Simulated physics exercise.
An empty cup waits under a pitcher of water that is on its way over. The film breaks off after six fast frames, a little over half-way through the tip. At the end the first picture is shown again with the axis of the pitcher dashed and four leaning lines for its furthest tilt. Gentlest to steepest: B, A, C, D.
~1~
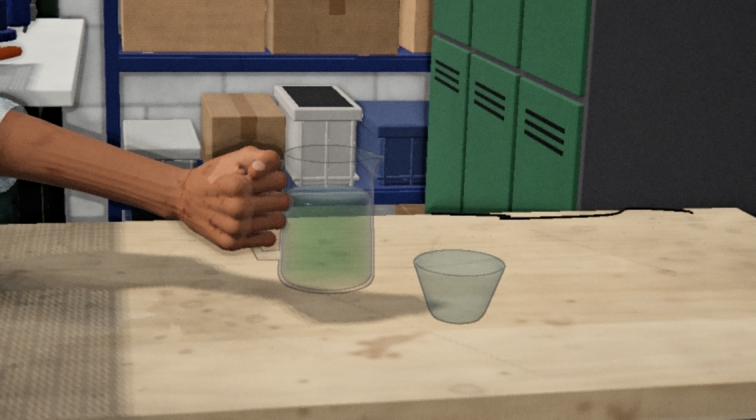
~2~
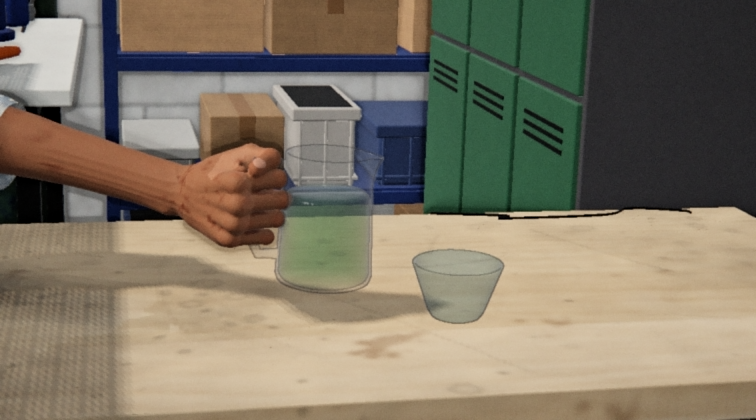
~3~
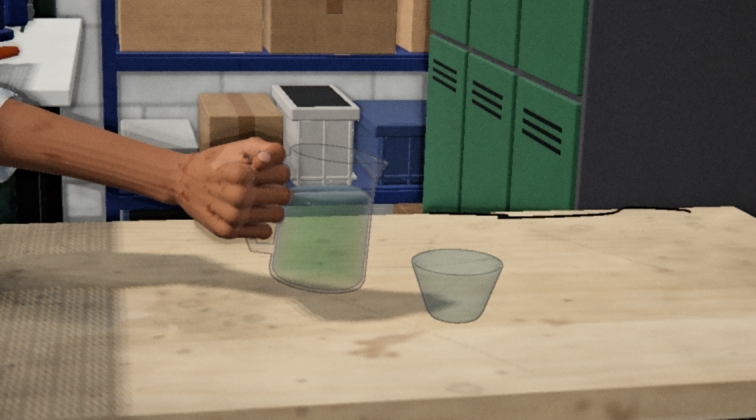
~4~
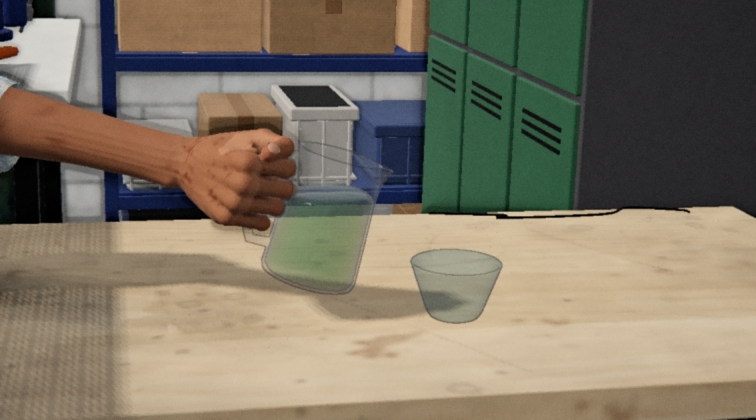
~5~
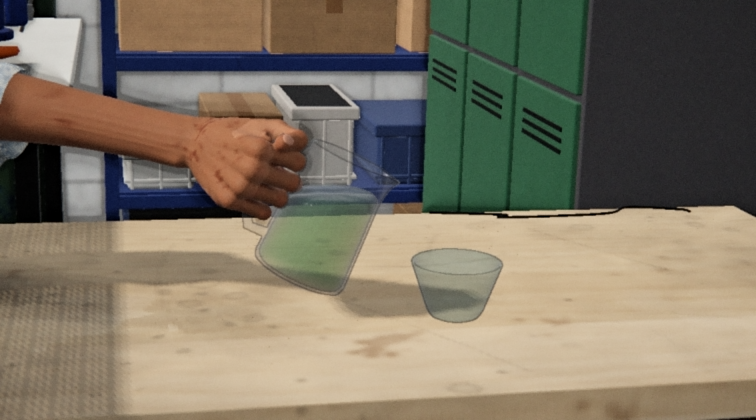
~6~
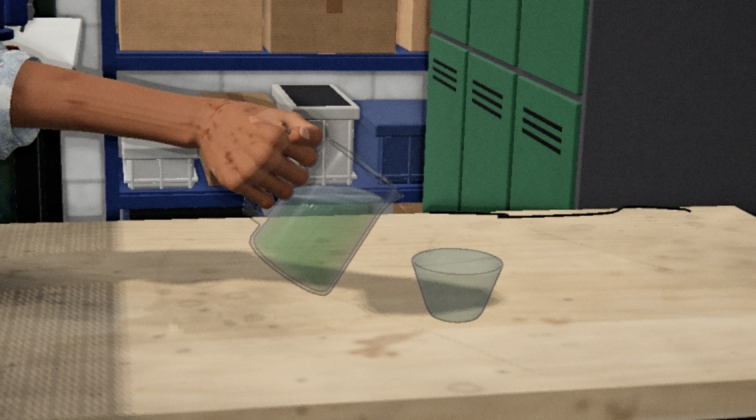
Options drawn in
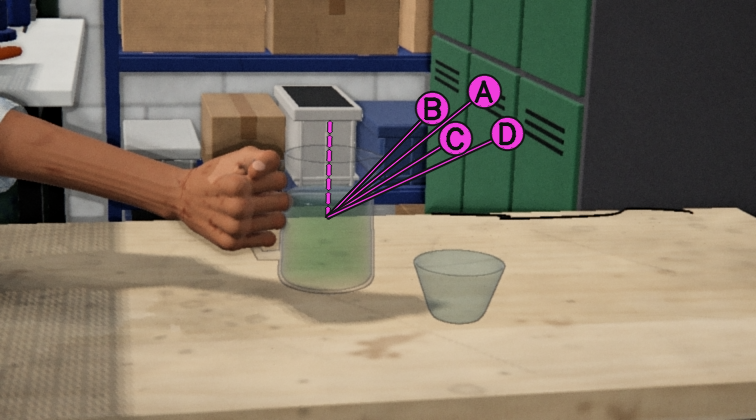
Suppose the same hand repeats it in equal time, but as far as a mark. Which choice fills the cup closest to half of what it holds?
It is D.
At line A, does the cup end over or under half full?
Under.
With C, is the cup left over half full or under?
Under half.
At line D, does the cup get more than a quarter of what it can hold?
Yes.
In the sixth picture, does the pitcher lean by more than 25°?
Yes, it does.
In magenta, A at (470, 101); B at (420, 121); C at (440, 146); D at (492, 140).
If A is chosen, the cup ends with about 11 % of what it can hold.
If B is chosen, the cup ends with about 3 % of what it can hold.
If C is chosen, the cup ends with about 27 % of what it can hold.
If D is chosen, the cup ends with about 49 % of what it can hold.
